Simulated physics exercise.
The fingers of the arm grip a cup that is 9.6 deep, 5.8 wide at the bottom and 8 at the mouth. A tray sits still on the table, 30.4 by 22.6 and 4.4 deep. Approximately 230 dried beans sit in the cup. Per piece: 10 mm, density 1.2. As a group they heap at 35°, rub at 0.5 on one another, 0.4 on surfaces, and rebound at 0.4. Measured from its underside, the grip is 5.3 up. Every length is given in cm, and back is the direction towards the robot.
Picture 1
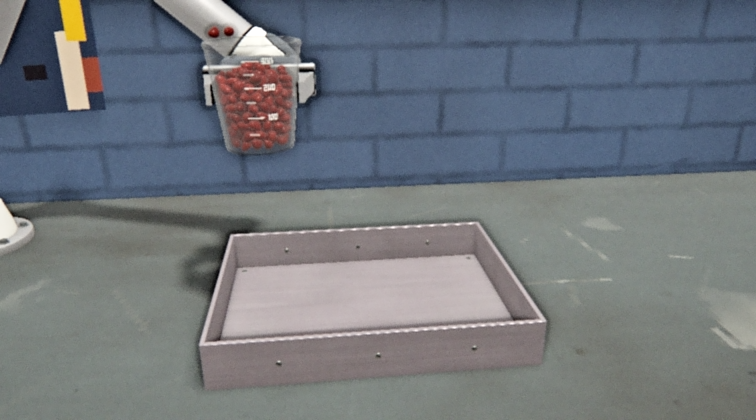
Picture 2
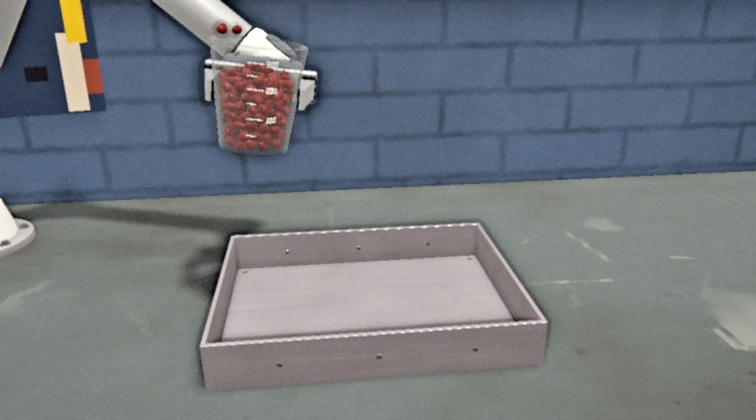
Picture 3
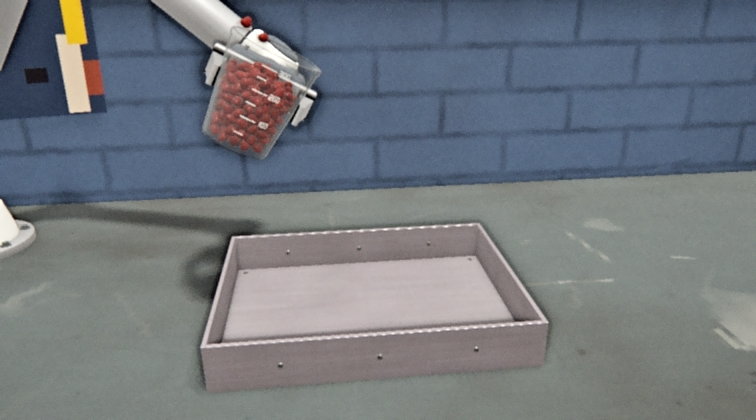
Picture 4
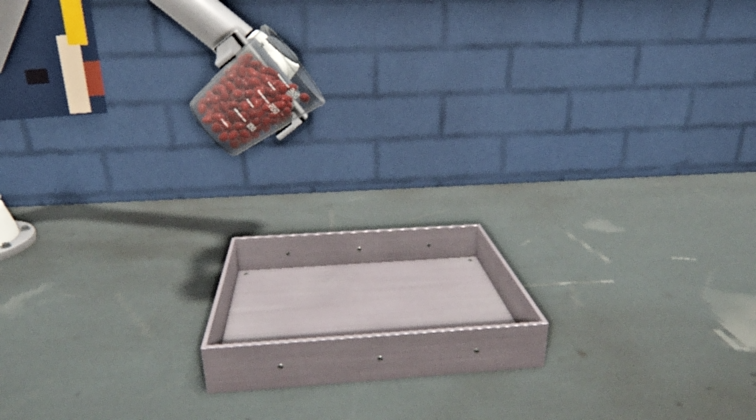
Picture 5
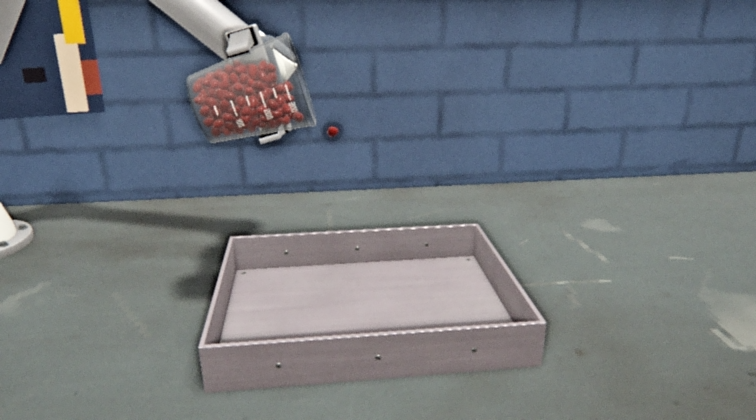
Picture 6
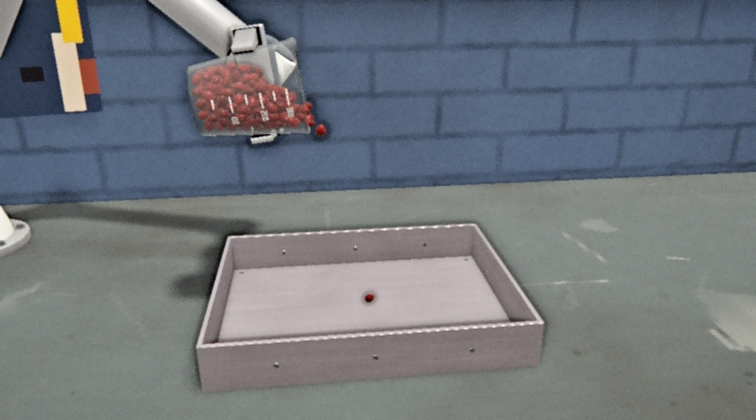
Clear cup of red beans tilting steadily to the right in a robot arm's grip, a few beans dropping toward a tray below.
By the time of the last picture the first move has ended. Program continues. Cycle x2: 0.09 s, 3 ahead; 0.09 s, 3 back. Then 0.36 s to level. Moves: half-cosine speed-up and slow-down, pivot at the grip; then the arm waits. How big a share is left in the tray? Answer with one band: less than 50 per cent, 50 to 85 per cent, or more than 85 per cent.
50 to 85 per cent.
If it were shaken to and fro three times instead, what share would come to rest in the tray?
80 %.
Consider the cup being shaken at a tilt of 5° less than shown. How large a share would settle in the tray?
Estimate: Around 60 per cent.
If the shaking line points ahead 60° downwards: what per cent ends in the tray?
Roughly 20 per cent.
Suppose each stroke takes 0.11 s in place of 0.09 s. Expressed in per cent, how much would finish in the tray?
Then about 65 per cent.
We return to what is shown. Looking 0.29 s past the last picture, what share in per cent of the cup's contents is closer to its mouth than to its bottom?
70 %.
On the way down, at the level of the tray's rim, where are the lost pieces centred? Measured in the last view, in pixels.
They come down centred close to (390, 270).
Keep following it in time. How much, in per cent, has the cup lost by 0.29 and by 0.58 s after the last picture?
First it's 45 percent, and after that 70 percent.
Then, 0.29 s later, tilted 83° forward, highest piece 24 above the table; 124 in the cup, 52 in the tray, 55 in flight or on a rim.
Then, 0.58 s later, tilted 29° forward, highest piece 26 above the table; 165 in the tray, 64 in the cup, 2 in flight or on a rim.
Then, 0.92 s later, level, highest piece 24 above the table; 167 in the tray, 64 in the cup.
Then, 1.97 s later, level, highest piece 24 above the table; 167 in the tray, 64 in the cup.
At rest, 167 in the tray, 64 in the cup. That is 72 % in the tray.
